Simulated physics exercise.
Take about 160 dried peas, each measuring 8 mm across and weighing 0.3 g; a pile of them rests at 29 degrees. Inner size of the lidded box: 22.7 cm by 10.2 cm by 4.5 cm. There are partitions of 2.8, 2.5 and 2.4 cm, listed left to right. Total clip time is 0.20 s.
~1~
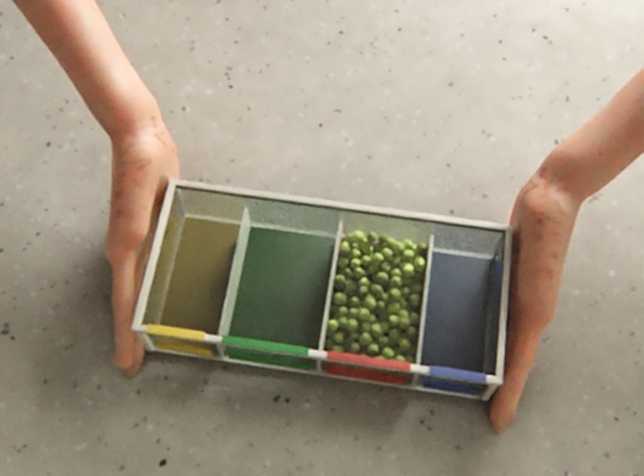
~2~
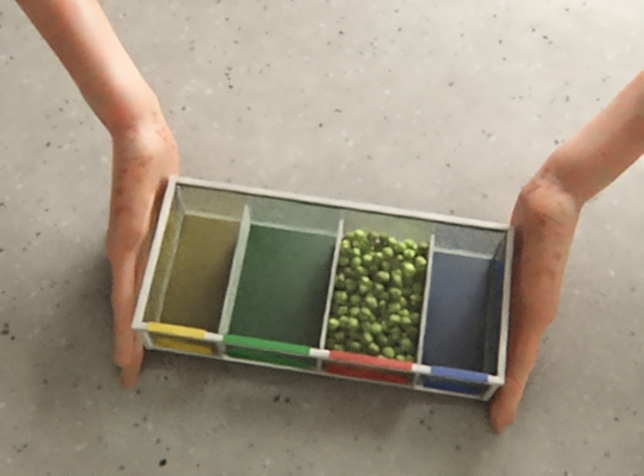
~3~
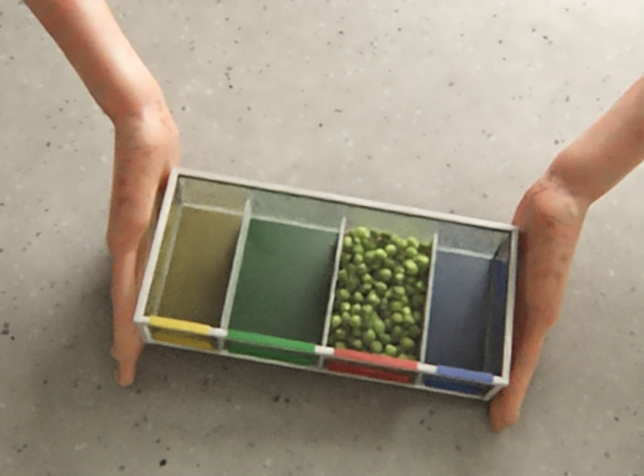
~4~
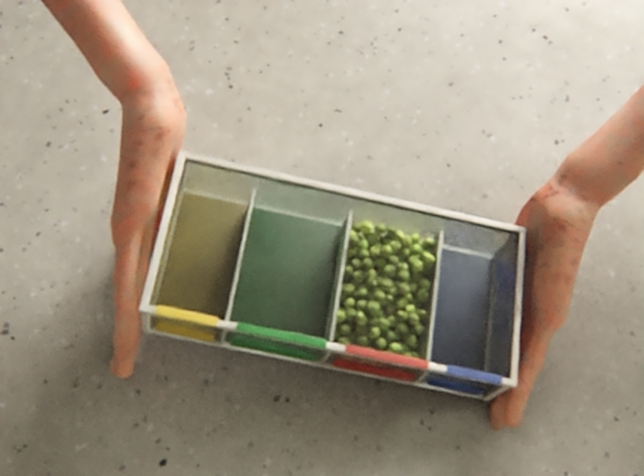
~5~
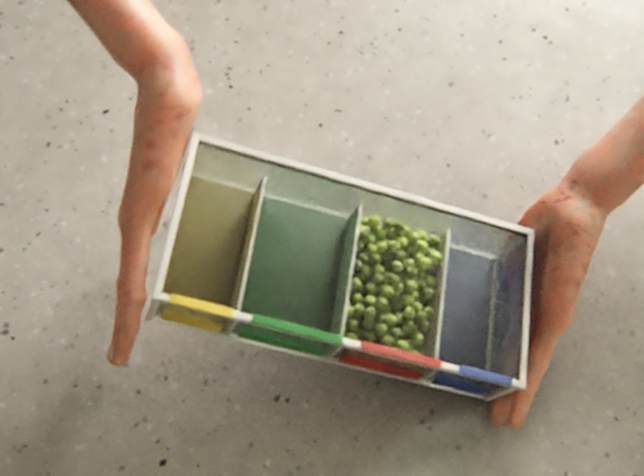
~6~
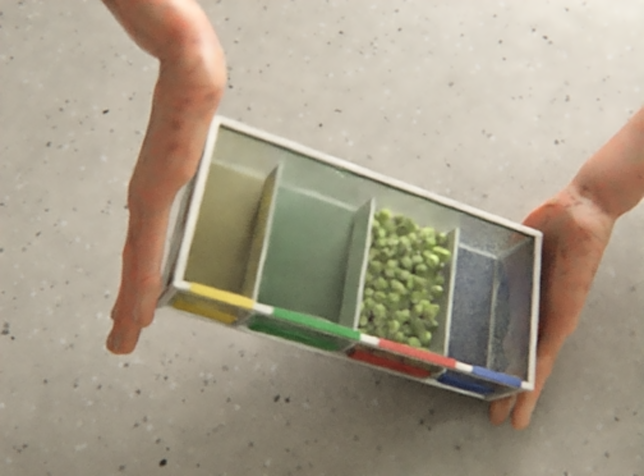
On a speckled grey surface, two hands hold a clear box with four coloured compartments, green peas filling the red-marked one. The hands keep it nearly still, then raise its left side, tilting it steadily down to the right.
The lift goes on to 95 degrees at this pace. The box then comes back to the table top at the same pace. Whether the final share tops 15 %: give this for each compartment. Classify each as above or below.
Classification: Red above, blue above, green below, yellow below.
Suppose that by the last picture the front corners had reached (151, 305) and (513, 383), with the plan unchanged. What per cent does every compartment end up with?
Each compartment ends like this: Red 20 per cent, blue 80 per cent, green 0 per cent, yellow 0 per cent.
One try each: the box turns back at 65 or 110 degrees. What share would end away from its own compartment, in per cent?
Around 20 and 95 in a hundred, respectively.
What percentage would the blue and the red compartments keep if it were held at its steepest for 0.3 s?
Then, in per cent: Blue 85; red 15.
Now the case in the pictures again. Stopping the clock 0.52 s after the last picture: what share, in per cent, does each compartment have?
Red 55, blue 45, green 0, yellow 0.
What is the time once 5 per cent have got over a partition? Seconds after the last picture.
Somewhere near 0.35 s.
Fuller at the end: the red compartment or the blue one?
It's the blue one that holds more.
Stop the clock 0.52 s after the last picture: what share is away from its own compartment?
At that time I'd say around 45 per cent.
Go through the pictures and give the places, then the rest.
The first picture shows box tilt 0 degrees, front corners at (140, 326) and (495, 378); red 100 %.
The second picture shows box tilt 1 degrees, front corners at (140, 324) and (497, 378).
The third picture shows box tilt 5 degrees, front corners at (142, 317) and (502, 379), lowest corner right back.
The fourth picture shows box tilt 10 degrees, front corners at (148, 306) and (509, 380), lowest corner right back.
The fifth picture shows box tilt 17 degrees, front corners at (160, 294) and (518, 382), lowest corner right back.
The sixth picture shows box tilt 24 degrees, front corners at (180, 282) and (526, 384), lowest corner right back; red 100 %.
Then, 0.52 s after the last picture, tilt 94 degrees; red 55 %, blue 45 %.
Then, 0.87 s after the last picture, tilt 39 degrees; red 20 %, blue 80 %.
Then, 1.31 s after the last picture, tilt 0 degrees; red 20 %, blue 80 %.
In the end, red 20 %, blue 80 %, green 0 %, yellow 0 %.
